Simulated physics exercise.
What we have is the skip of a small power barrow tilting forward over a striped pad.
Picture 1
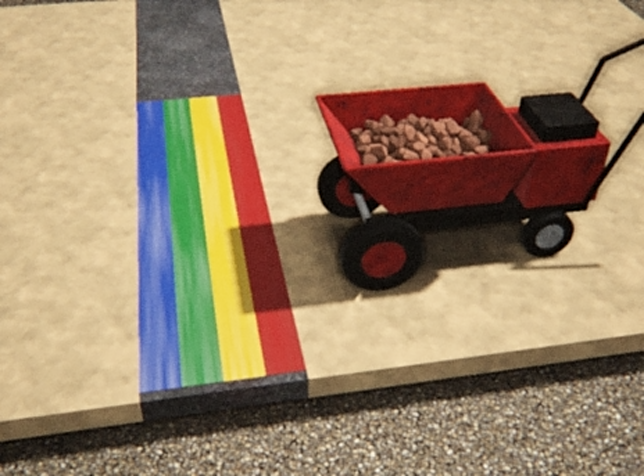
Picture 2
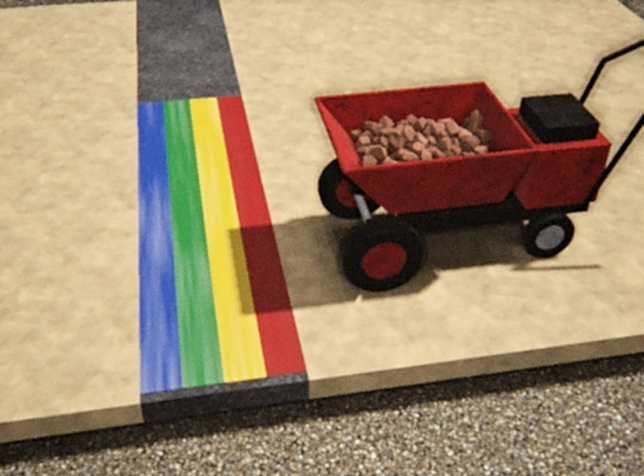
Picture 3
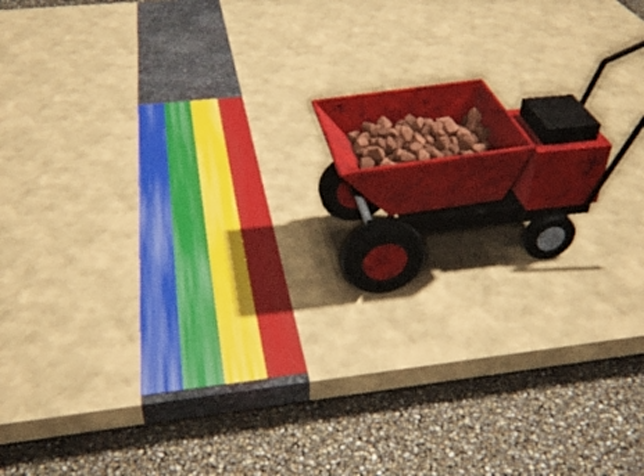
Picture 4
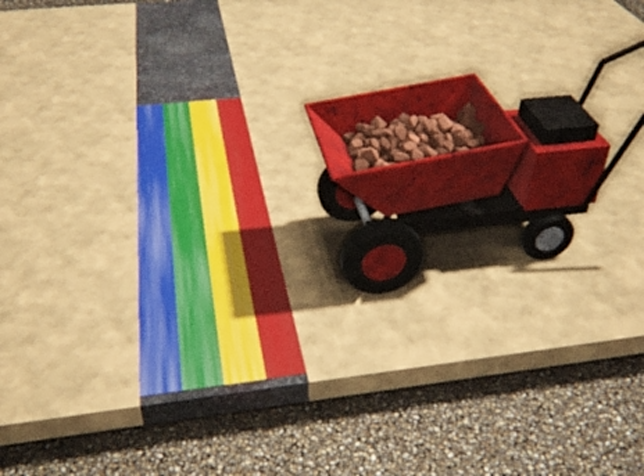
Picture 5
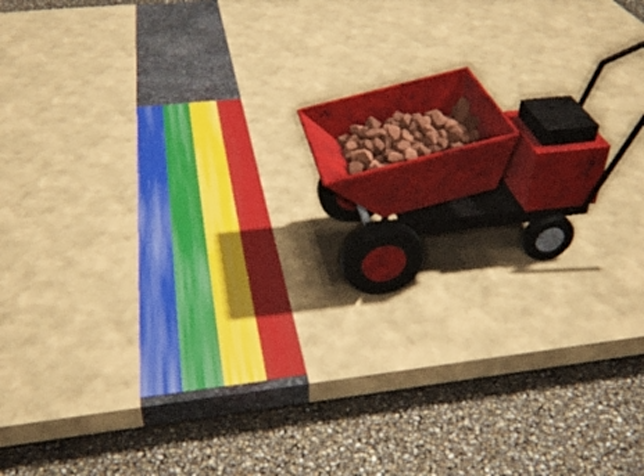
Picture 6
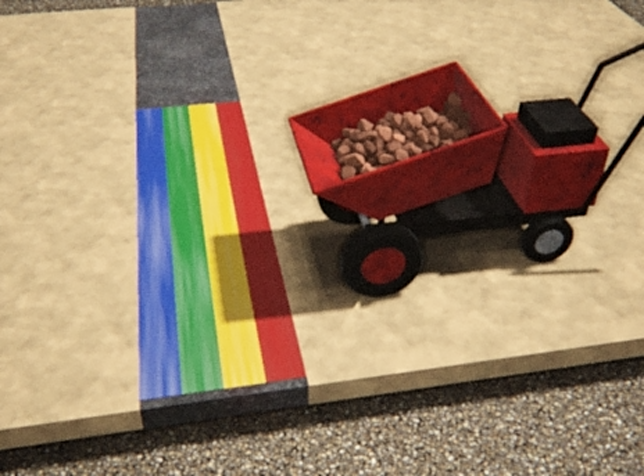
The red skip of a small power barrow, heaped with reddish rubble, sits level at first on a pale slab edged by grey gravel, seen from above at an angle. To its left lies a pad striped blue, green, yellow and red, with dark grey beyond it. The skip tilts slowly forward to the left, its shadow creeping over the stripes, while the wheels and camera stay still.
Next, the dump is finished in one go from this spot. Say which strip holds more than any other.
The yellow one gets the largest share.
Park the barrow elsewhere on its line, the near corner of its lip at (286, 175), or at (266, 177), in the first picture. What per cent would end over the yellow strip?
First some 0, then 0 per cent.
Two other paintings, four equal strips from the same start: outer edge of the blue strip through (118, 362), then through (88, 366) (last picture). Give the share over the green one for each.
In turn 20 and 10 in a hundred.
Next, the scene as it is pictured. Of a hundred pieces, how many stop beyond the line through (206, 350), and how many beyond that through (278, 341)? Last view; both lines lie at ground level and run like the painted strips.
In turn 20 and 70 in a hundred.
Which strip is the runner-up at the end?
Next in line is the green one.
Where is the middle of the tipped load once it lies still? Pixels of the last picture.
Roughly at (215, 264).
Soon after the last picture, skip tipped steeply; all in the skip.
A little later, skip tipped right over; most in the skip; a stray few over the red strip; a small part over the yellow strip; a stray few over the green strip.
Later still, skip tipped right over; about a quarter in the skip; a small part over the red strip; about a third over the yellow strip; about a quarter over the green strip; a small part over the blue strip; a stray few off the paint.
At rest, skip tipped right over; about a quarter in the skip; a small part over the red strip; about a third over the yellow strip; about a quarter over the green strip; a small part over the blue strip; a stray few off the paint.
